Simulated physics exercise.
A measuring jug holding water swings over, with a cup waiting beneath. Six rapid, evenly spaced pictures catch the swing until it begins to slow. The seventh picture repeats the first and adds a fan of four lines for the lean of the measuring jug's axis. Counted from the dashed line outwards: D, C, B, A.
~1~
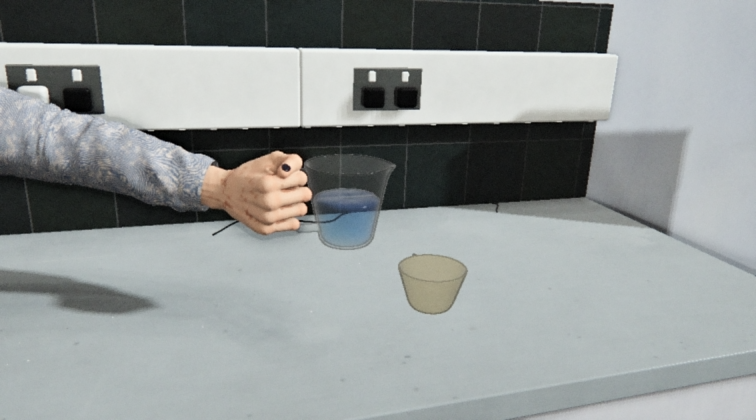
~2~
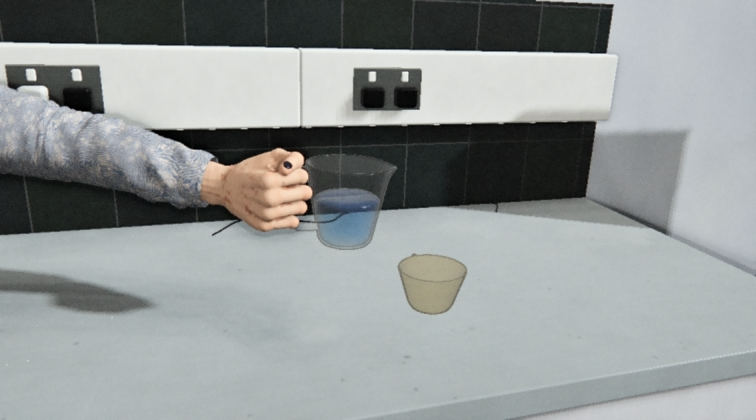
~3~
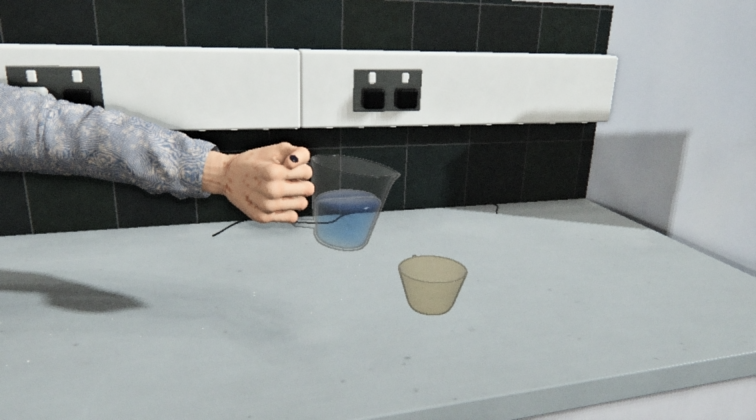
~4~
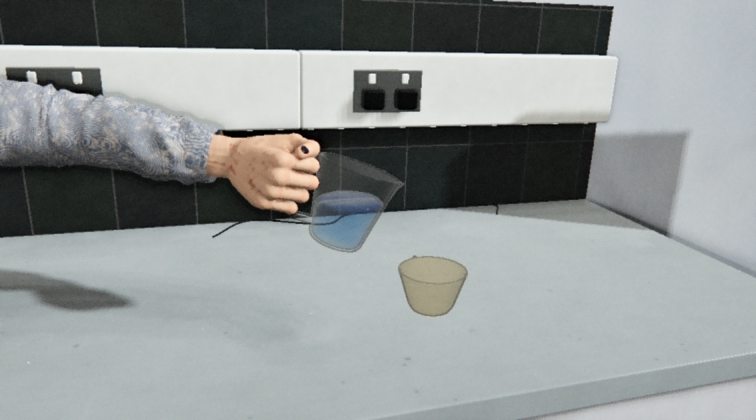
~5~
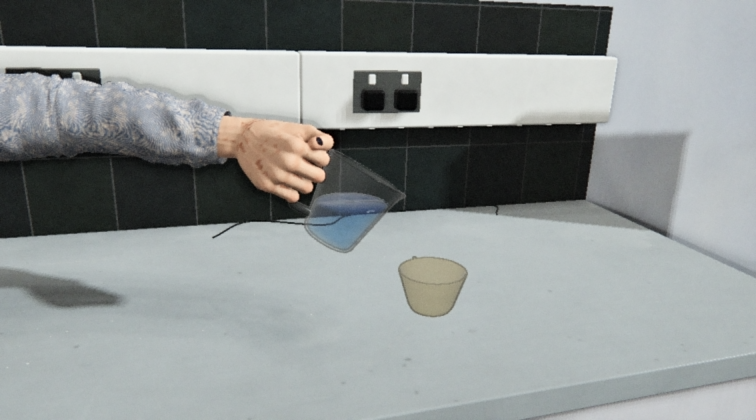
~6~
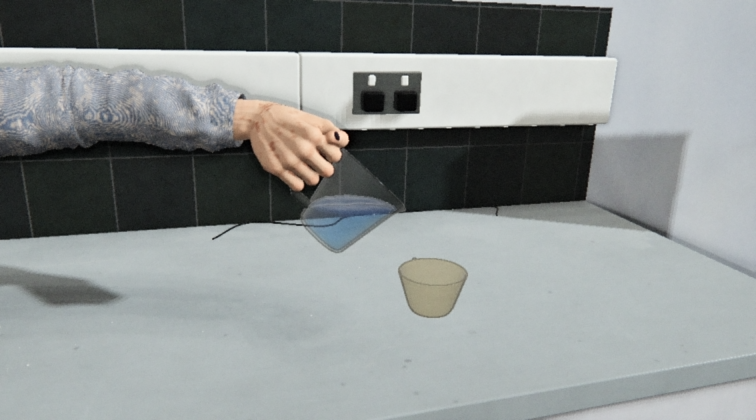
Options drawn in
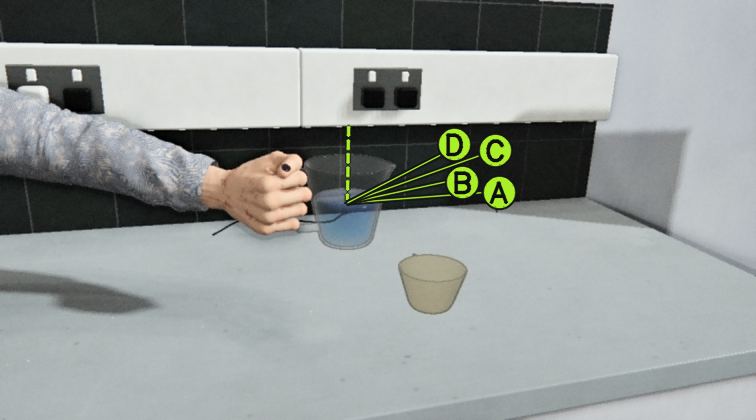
A clear measuring jug of blue water, held by a hand in a grey sleeve, tilted slowly and then further to the right, above and behind a small tan cup sitting still on the counter.
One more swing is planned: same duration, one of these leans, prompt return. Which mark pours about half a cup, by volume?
D.
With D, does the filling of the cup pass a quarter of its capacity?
Yes.
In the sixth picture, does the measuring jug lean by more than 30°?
Yes, it does.
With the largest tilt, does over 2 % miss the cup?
Yes, it does.
On the marked copy, A at (481, 192); B at (446, 181); C at (479, 155); D at (440, 155).
For line A, the cup ends with about 64 % of what it can hold; 37 % of the water is spilt.
For line B, the cup ends with about 69 % of what it can hold; 22 % of the water is spilt.
For line C, the cup ends with about 67 % of what it can hold; 8 % of the water is spilt.
For line D, the cup ends with about 50 % of what it can hold; 4 % of the water is spilt.
